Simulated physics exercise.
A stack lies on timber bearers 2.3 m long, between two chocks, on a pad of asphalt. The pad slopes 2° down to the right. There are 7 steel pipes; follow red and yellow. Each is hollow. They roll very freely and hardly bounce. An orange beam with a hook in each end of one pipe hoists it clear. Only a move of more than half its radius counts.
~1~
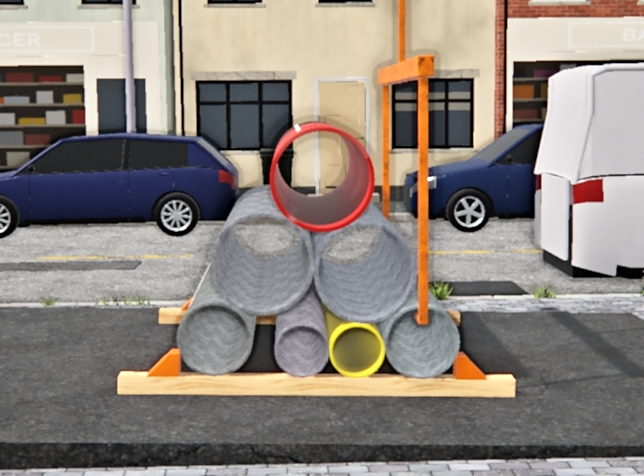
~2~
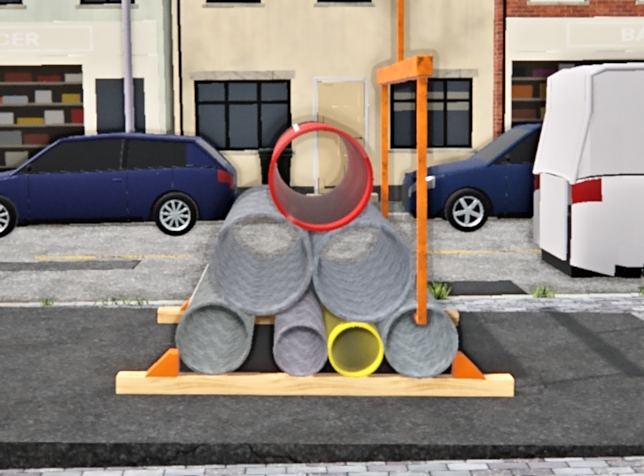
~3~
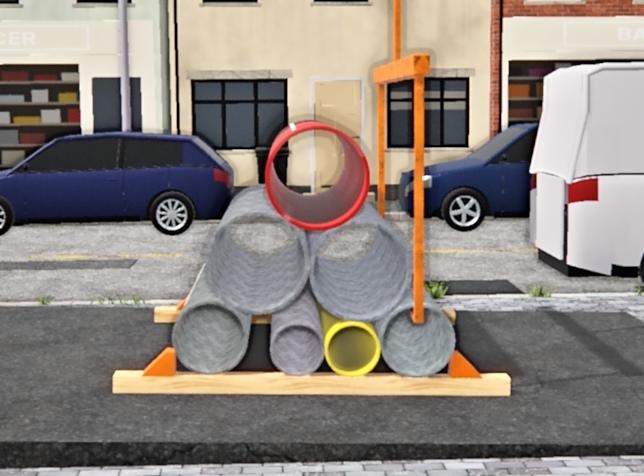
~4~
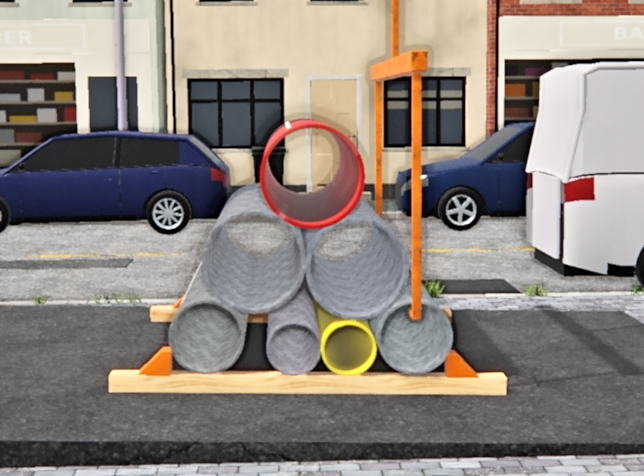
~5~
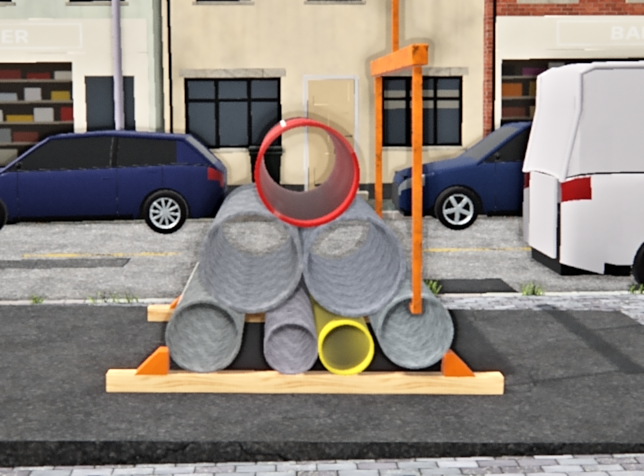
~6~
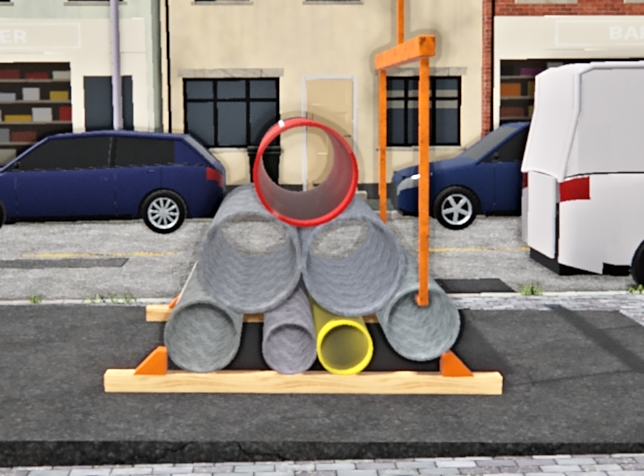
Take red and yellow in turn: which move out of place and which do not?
The red one loses its place; the yellow one moves out of place.
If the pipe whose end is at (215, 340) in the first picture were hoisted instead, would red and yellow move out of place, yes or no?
Then red yes, yellow no.
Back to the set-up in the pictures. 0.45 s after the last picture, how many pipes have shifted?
2 by then.
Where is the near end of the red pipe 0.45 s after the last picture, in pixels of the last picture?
Near (327, 190).
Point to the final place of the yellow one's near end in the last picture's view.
Near (416, 350).
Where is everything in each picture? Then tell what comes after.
The first picture shows red (322, 180), yellow (357, 352); hooked one at (422, 342); the pad slopes 2° down to the right; 4 of the 7 form the bottom row.
The second picture shows red (321, 179), yellow (356, 351); hooked one at (420, 342).
The third picture shows red (318, 179), yellow (353, 350); hooked one at (417, 341).
The fourth picture shows red (313, 177), yellow (349, 350); hooked one at (415, 337), up 2 cm.
The fifth picture shows red (307, 175), yellow (346, 349); hooked one at (415, 331), up 5 cm.
The sixth picture shows red (306, 175), yellow (345, 349); hooked one at (422, 323), up 10 cm.
Another 0.2 s on from the last picture, red is 3 cm further right and 3 cm lower; yellow is 6 cm further right; 0 others dislodged.
Another 0.4 s on from the last picture, red is 10 cm further right and 7 cm lower; yellow is 16 cm further right; 2 others dislodged.
Another 0.7 s on from the last picture, red is 17 cm further right and 14 cm lower; yellow is 26 cm further right; 3 others dislodged.
In the end (2.6 s after the last picture), red is 33 cm further right and 65 cm lower; yellow is 42 cm further right; 4 others dislodged.
